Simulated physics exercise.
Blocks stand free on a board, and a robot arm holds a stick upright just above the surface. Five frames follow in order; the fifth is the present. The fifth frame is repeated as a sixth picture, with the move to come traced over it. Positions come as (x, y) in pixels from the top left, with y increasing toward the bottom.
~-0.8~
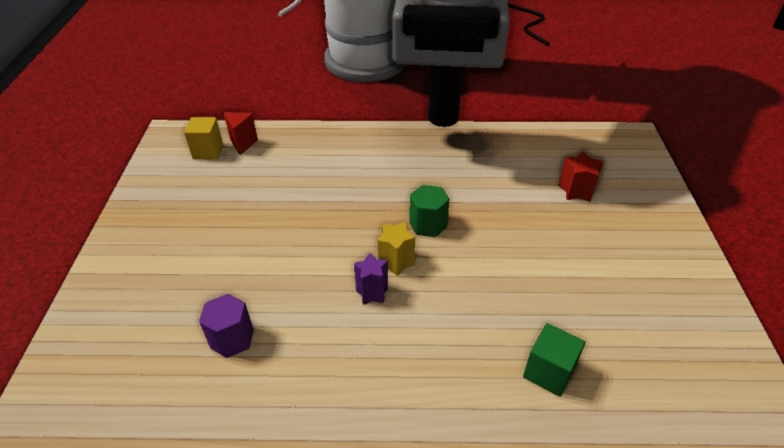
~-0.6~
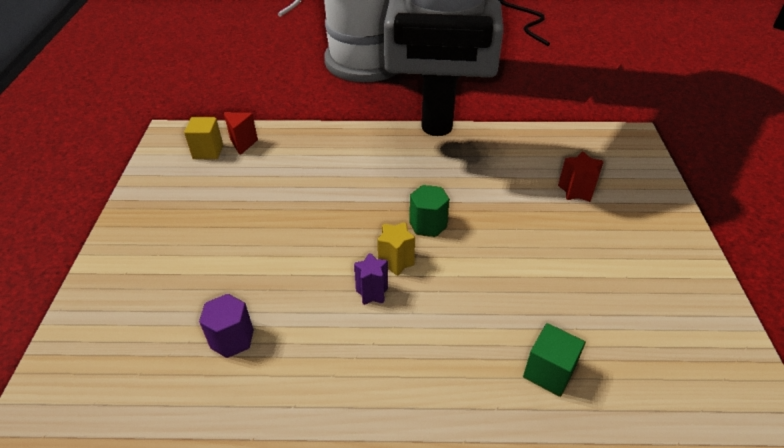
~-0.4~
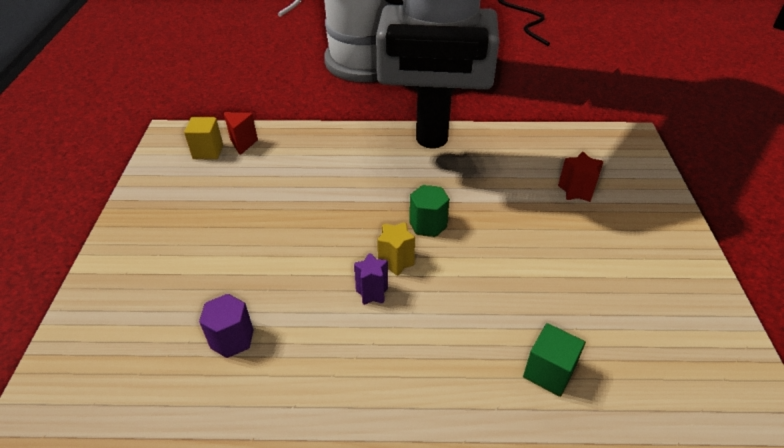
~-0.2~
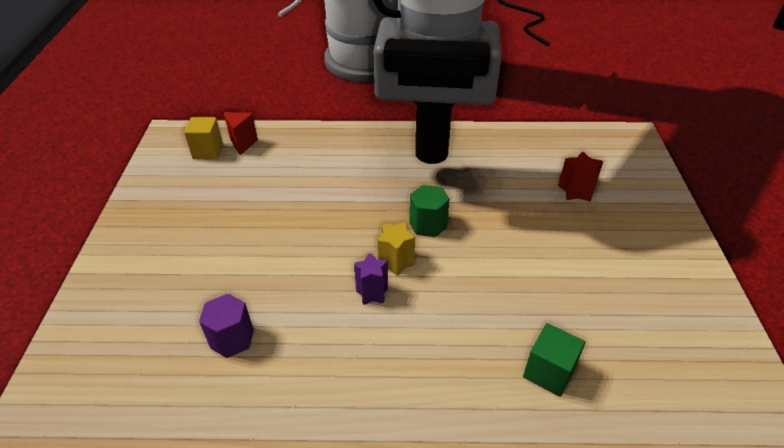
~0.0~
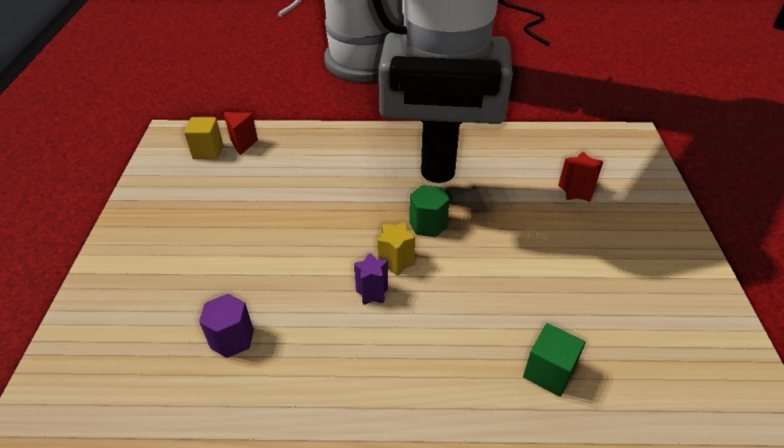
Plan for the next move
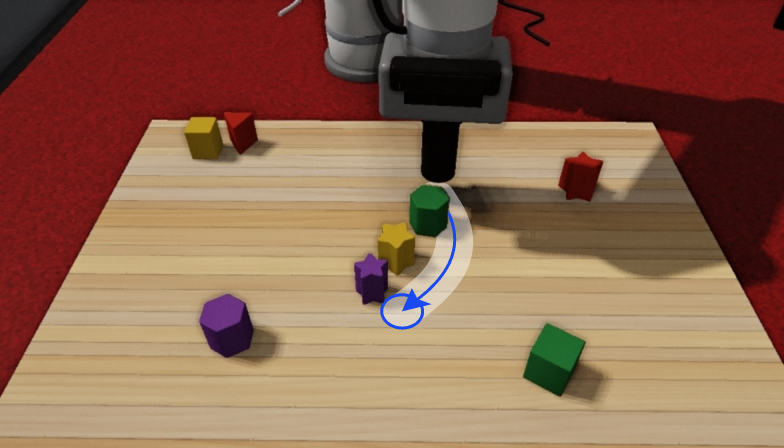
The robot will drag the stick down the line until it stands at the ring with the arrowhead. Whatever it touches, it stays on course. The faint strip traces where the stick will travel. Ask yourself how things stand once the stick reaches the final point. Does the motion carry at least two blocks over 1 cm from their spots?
The answer is yes.
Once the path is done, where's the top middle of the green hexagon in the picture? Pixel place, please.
I'd say the green hexagon ends with its top centre at (404, 239).
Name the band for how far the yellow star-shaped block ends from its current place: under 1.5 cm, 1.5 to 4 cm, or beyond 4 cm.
1.5 to 4 cm.
The line goes from (437, 192) by way of (454, 230) and (444, 273) to (402, 311).
One third of the way, stick (456, 211); green hexagon (424, 216), turned 70° clockwise.
Two thirds of the way, stick (445, 253); yellow star-shaped block (373, 239), turned 15° clockwise; green hexagon (408, 236).
At the end, stick (402, 291); purple star-shaped block unmoved; yellow star-shaped block (368, 239), turned 15° clockwise; green hexagon (404, 239), turned 180° clockwise.
